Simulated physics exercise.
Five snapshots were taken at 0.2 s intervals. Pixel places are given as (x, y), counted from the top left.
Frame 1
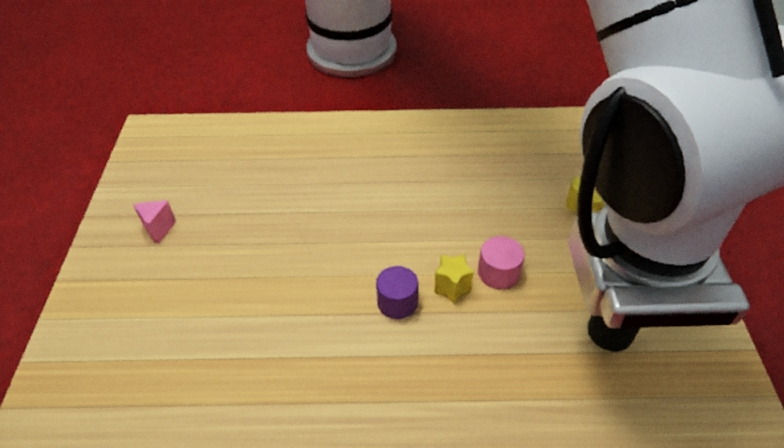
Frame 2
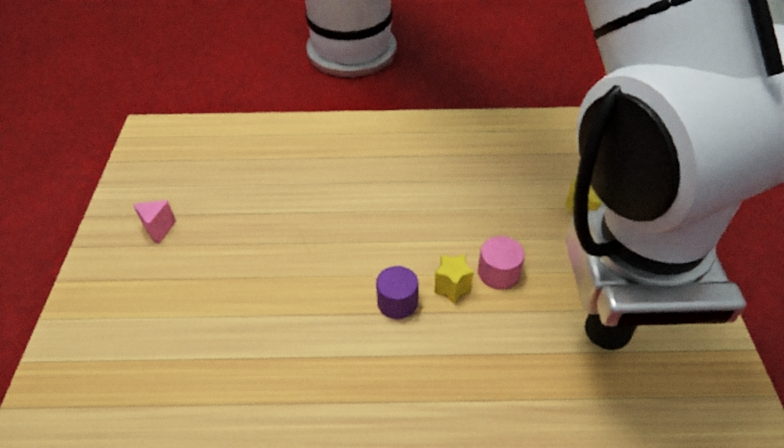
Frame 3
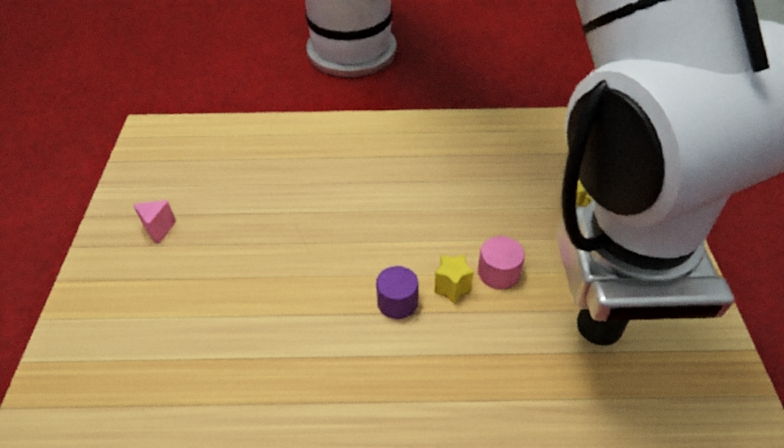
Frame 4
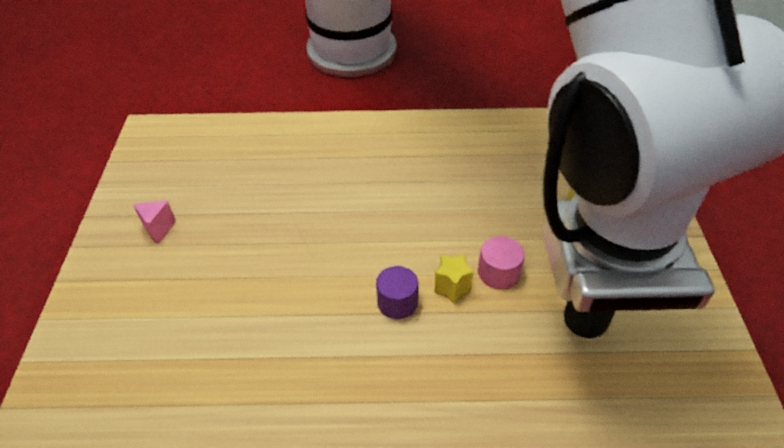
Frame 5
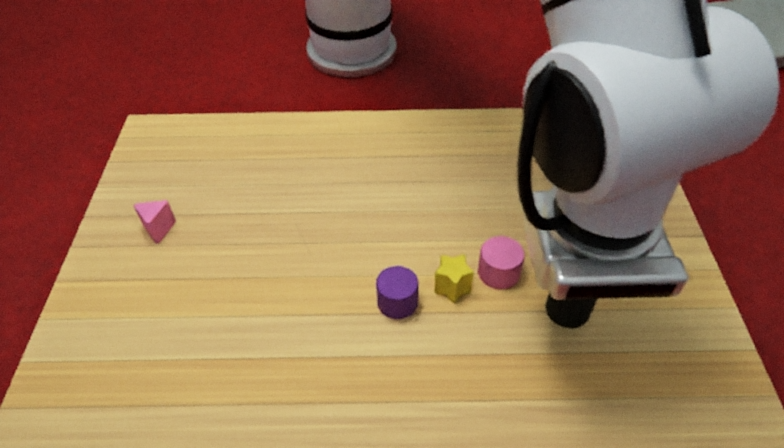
White robot arm with a dark tool tip moving slightly left over a wooden table, small coloured blocks staying still.
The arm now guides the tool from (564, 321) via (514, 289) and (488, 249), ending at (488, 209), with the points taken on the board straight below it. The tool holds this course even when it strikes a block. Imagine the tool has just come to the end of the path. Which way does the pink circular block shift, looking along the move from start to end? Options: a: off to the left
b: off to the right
I choose a.
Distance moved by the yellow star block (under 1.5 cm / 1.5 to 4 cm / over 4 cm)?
That block covers short of 1.5 cm.
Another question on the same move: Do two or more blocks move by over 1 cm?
Answer: No.
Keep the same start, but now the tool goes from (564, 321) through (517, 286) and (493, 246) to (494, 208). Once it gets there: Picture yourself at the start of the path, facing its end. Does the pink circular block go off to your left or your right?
Goes left.
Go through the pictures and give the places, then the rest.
In the first frame, lower end of the tool (610, 333), tops of blocks, yellow star block (454, 267), pink circular block (503, 252).
In the second frame, tool (607, 332), blocks as before.
In the third frame, tool (599, 328), blocks as before.
In the fourth frame, tool (585, 321), blocks as before.
In the fifth frame, tool (567, 311), yellow star block (454, 267), pink circular block (503, 252).
On the path given first. One third of the way, tool (515, 279); pink circular block (490, 240).
Two thirds of the way, tool (489, 239); pink circular block (460, 207).
At the end, tool (490, 199); yellow star block not moved; pink circular block (450, 193).
